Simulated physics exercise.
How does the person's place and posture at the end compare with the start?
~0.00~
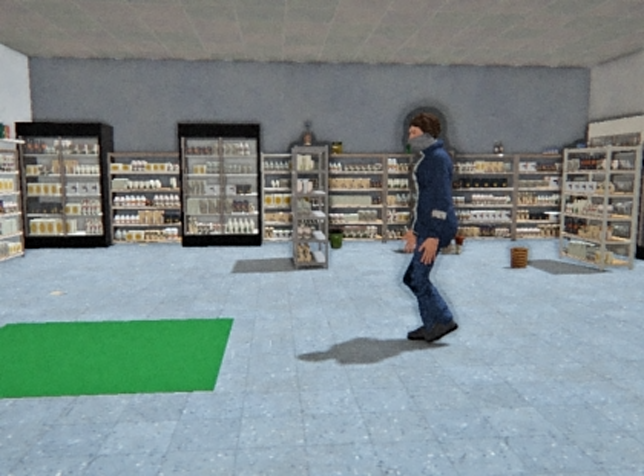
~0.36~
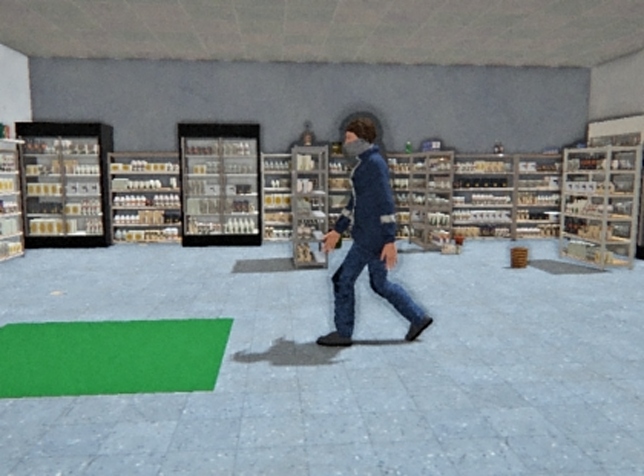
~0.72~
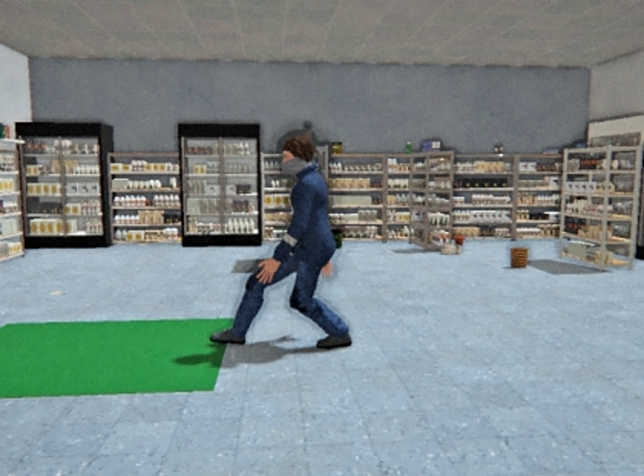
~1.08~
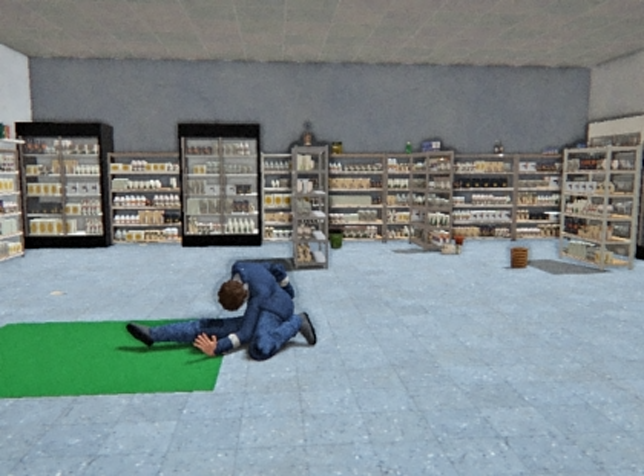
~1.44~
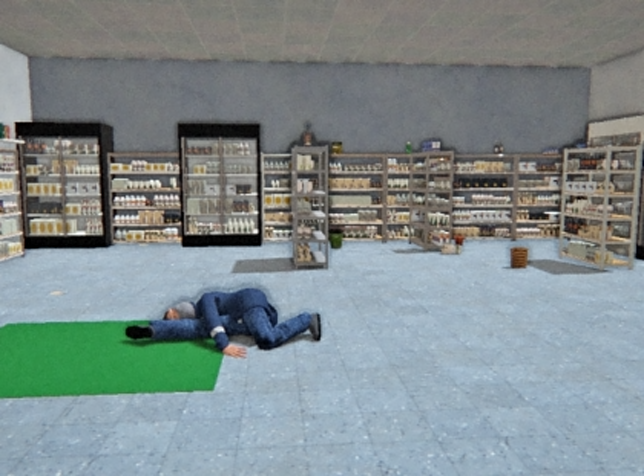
At the start the person was upright and walking, well to the right of the green mat. By the end they were farther left, slumped down on the floor at the mat's right edge.
